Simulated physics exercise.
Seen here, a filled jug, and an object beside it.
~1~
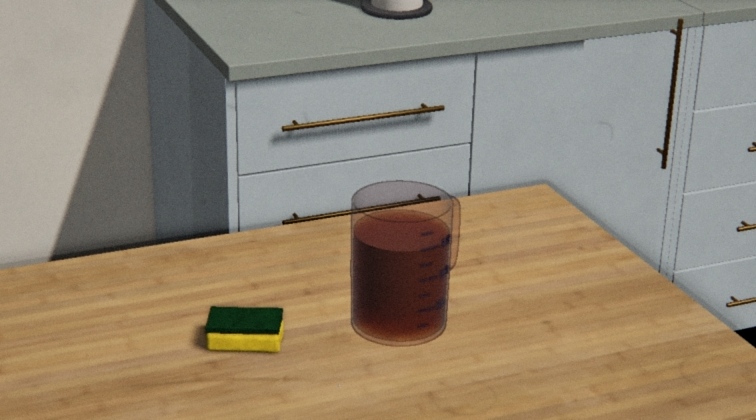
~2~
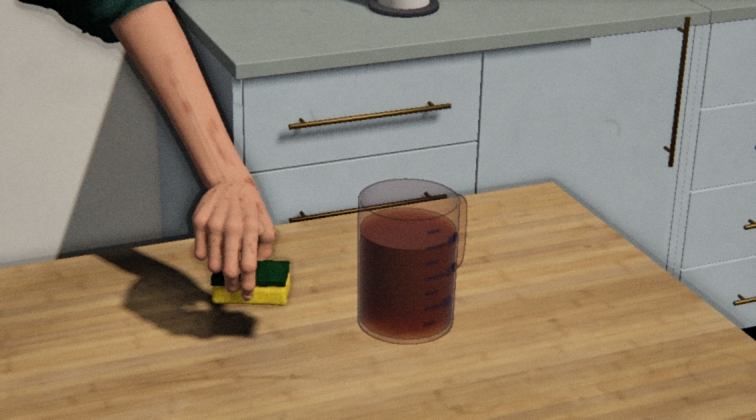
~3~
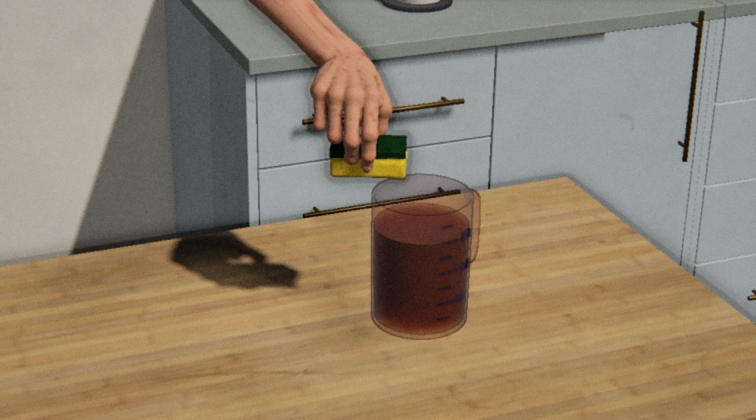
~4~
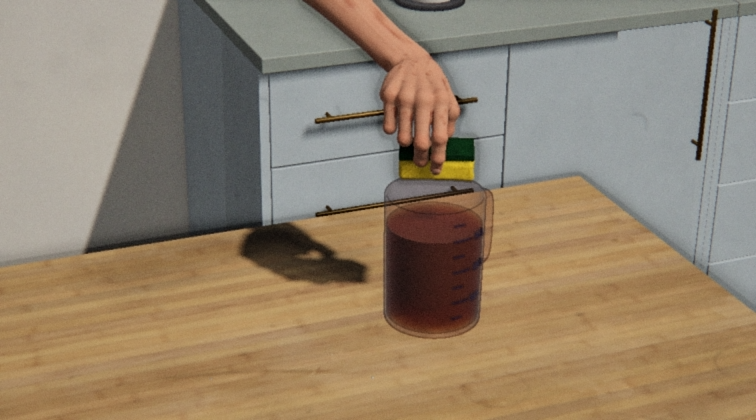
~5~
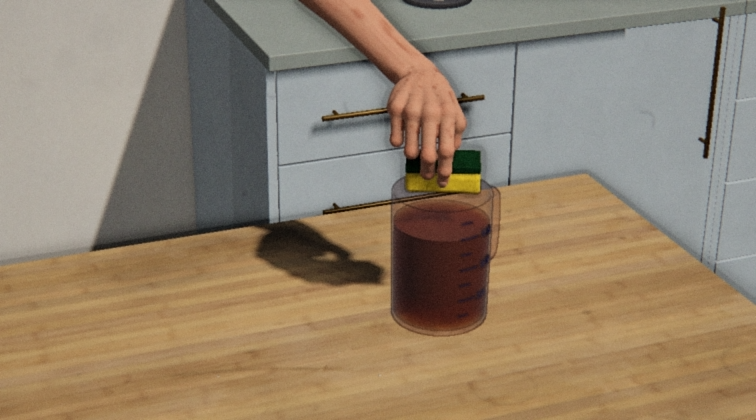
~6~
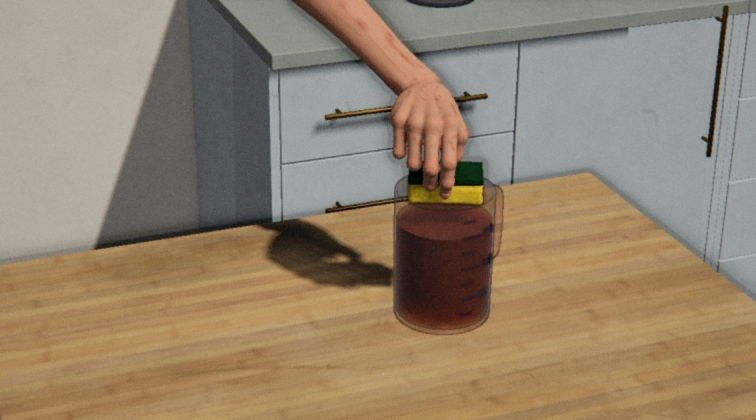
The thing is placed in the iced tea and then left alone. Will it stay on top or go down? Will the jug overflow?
In the iced tea, the object is held up; as for the jug, it holds everything.
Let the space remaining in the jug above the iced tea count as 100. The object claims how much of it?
I'd estimate close to 10 per cent.
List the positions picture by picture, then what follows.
In the first frame, the sponge lies on the top at (245, 330); jug (401, 260) about three quarters full.
The second frame shows a hand picks up the sponge at (251, 283); jug about three quarters full, surface at (408, 229).
In the third frame, the sponge is carried over at (369, 157); jug (421, 254) about three quarters full.
In the fourth frame, the sponge is above the jug at (436, 160); jug about three quarters full, surface at (435, 223).
The fifth frame shows the sponge comes down at (443, 172); jug (441, 250) about three quarters full.
In the sixth frame, the sponge is just over the surface at (446, 183); jug about three quarters full, surface at (444, 219).
Shortly, the sponge enters the iced tea; the jug is about three quarters full.
Then, the sponge comes up again; the jug is about three quarters full.
At the finish, the sponge bobs at the top; the jug is about three quarters full; no mess.
